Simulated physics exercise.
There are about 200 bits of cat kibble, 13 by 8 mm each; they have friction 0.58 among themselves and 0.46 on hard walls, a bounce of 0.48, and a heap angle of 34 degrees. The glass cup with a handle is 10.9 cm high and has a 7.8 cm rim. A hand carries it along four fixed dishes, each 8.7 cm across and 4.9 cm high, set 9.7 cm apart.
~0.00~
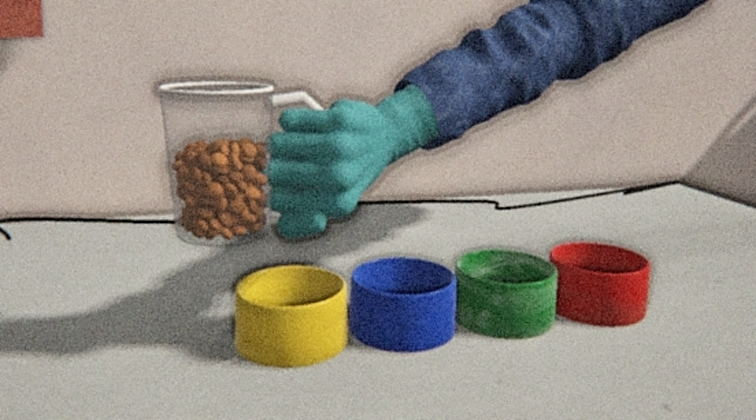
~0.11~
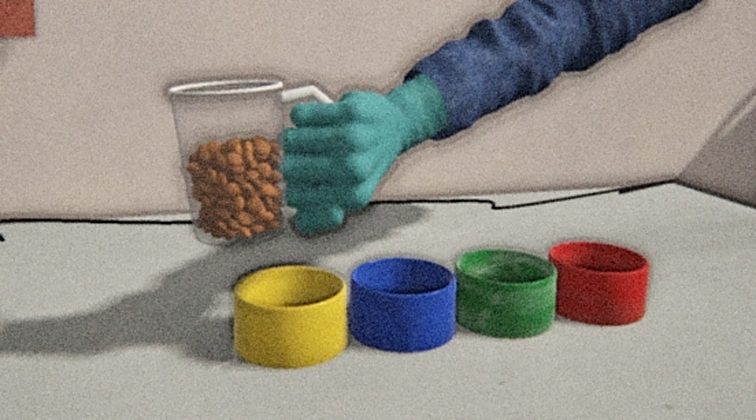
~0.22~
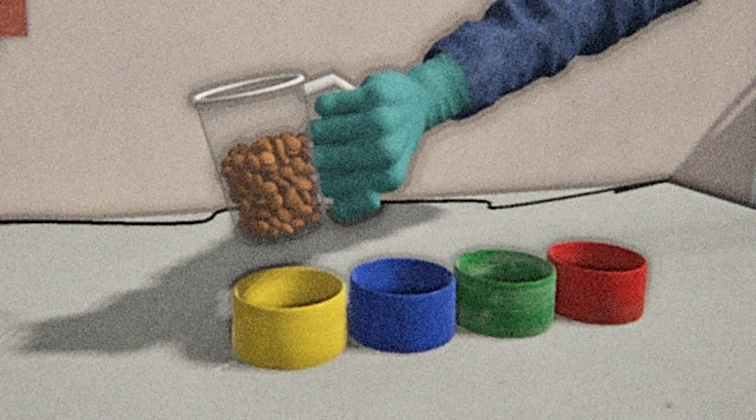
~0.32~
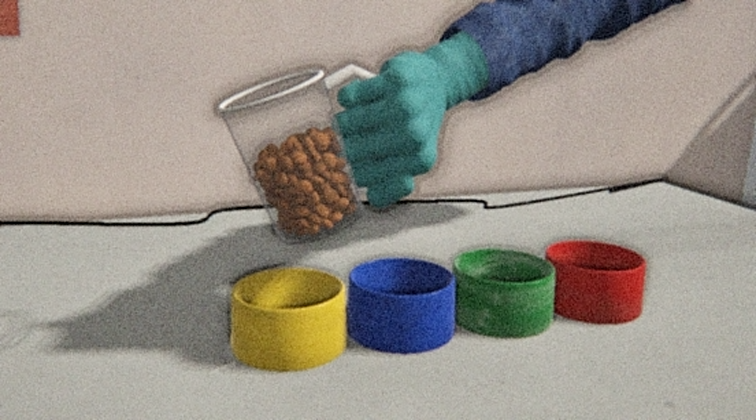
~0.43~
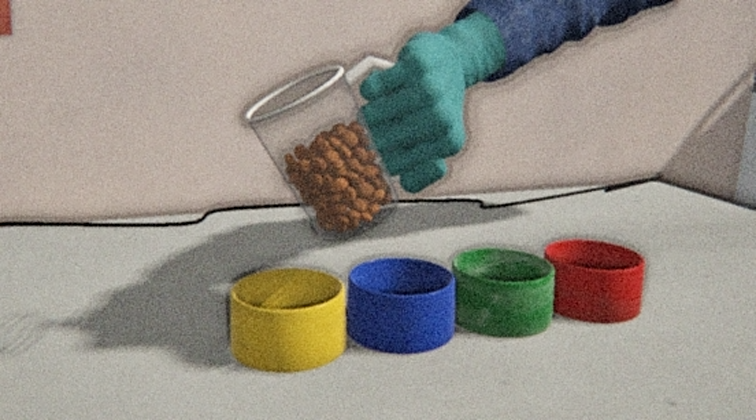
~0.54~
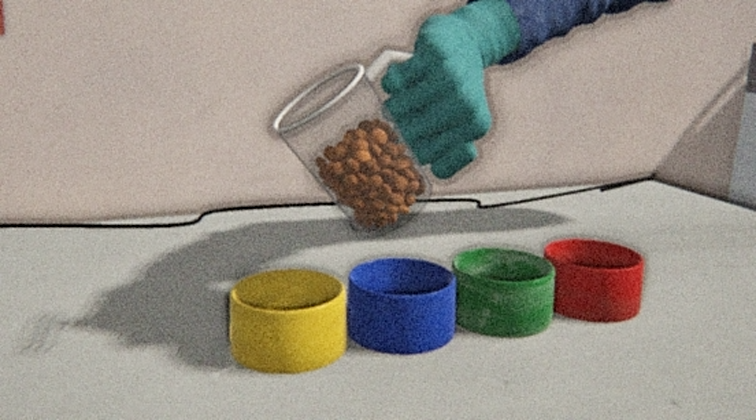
A teal-gloved hand in a blue sleeve, reaching in from the upper right, holds a clear handled cup of brown pieces above a pale tabletop, seen from the front and slightly above. Four open round dishes, yellow, blue, green and red from left to right, sit in a row before a beige wall. The hand carries the cup rightward while steadily tilting its rim leftward, and its shadow shifts across the table.
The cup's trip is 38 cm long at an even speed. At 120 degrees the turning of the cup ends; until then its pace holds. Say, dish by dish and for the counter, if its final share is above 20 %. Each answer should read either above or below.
Red dish - above, blue dish - below, green dish - below, yellow dish - below, counter - below.
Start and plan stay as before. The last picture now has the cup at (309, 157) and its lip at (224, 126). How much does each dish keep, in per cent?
It'd finish with red at 0, blue at 20, green at 70 and yellow at 0.
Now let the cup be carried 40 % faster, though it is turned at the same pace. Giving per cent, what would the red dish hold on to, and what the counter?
Shares: Red 80, counter 20.
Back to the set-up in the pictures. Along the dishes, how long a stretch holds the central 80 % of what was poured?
9 cm, roughly.
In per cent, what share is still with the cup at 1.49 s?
Close to 100 in a hundred.
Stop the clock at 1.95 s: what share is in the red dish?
By that moment, around 55 percent has got there.
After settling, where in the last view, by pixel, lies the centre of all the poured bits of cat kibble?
Est. centre at rest: (579, 282) px.
Then, at 1.11 s, tilt 78 degrees; cup holds 100 %.
After 1.49 s, tilt 106 degrees; cup holds 100 %.
After 1.95 s, tilt 120 degrees; cup holds 35 %, red 55 %, green 5 %.
In the end, at 3.0 s, red 80 %, blue 0 %, green 5 %, yellow 0 %, counter 10 %.
